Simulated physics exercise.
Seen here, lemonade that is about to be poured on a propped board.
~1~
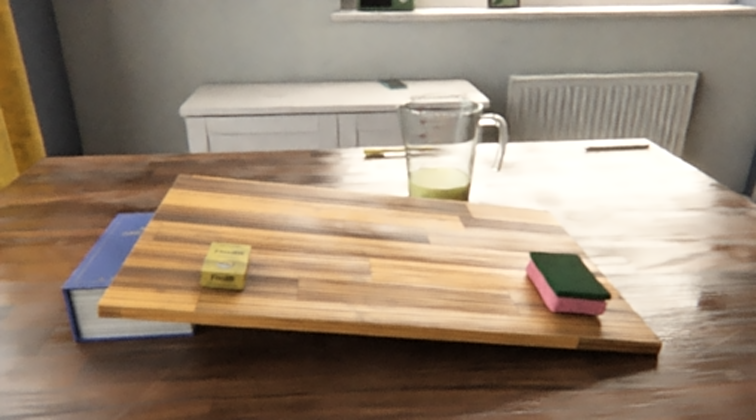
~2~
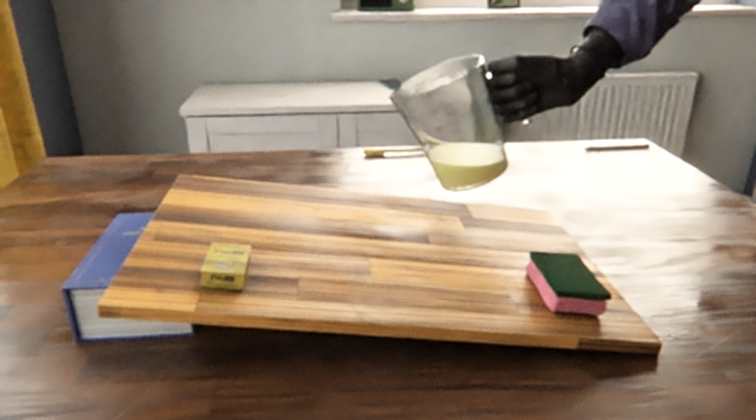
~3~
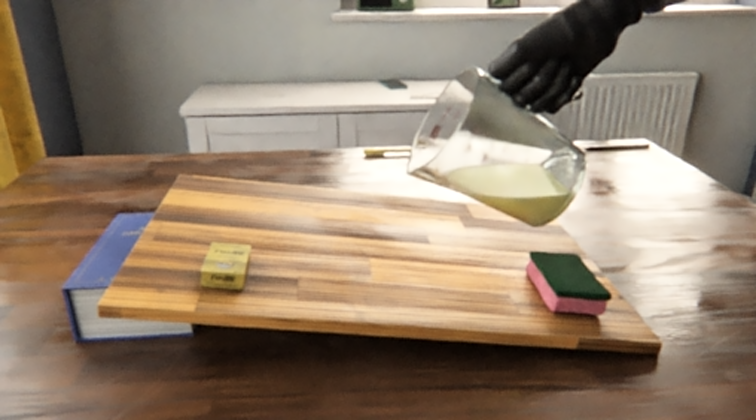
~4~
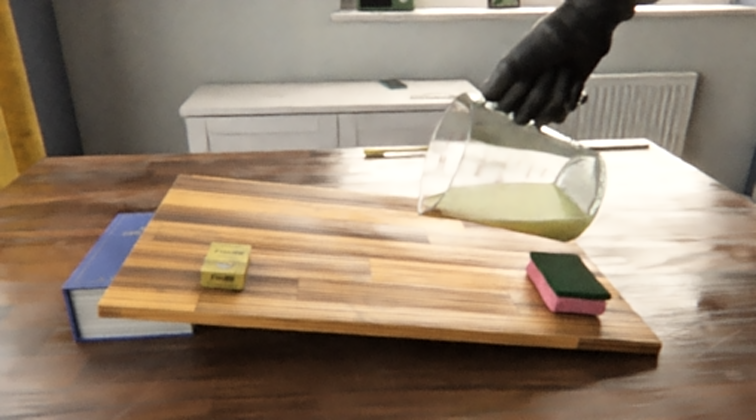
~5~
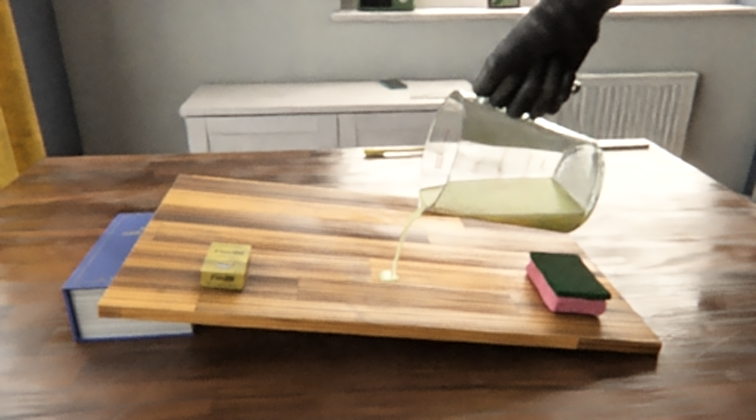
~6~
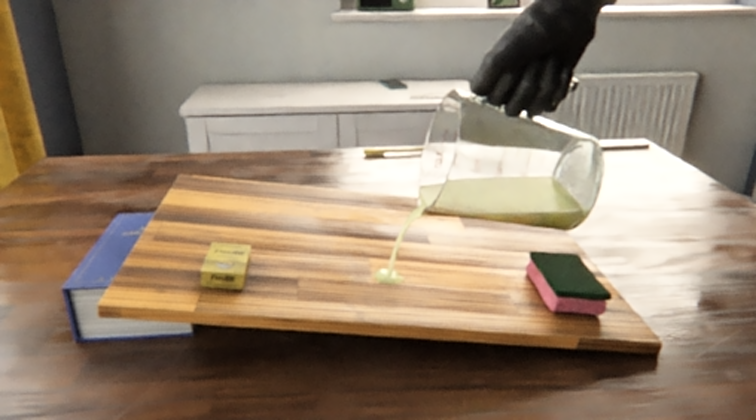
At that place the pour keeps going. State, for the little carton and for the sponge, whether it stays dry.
On the left the little carton: Yes, it stays dry. On the right the sponge: No, it gets wet.
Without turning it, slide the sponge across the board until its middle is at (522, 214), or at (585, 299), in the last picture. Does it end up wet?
Try one: It stays clear. Try two: It gets hit.
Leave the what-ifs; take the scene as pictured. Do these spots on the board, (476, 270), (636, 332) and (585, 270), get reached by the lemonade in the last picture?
I'd call the first one covered, the middle one covered and the final one covered.
A moment on, it runs down to the right; the little carton is untouched; the sponge is untouched.
Further on, it runs down to the right and off the end; the little carton is untouched; the sponge is reached.
When it is over, it runs down to the right and off the end; the little carton is untouched; the sponge is reached.
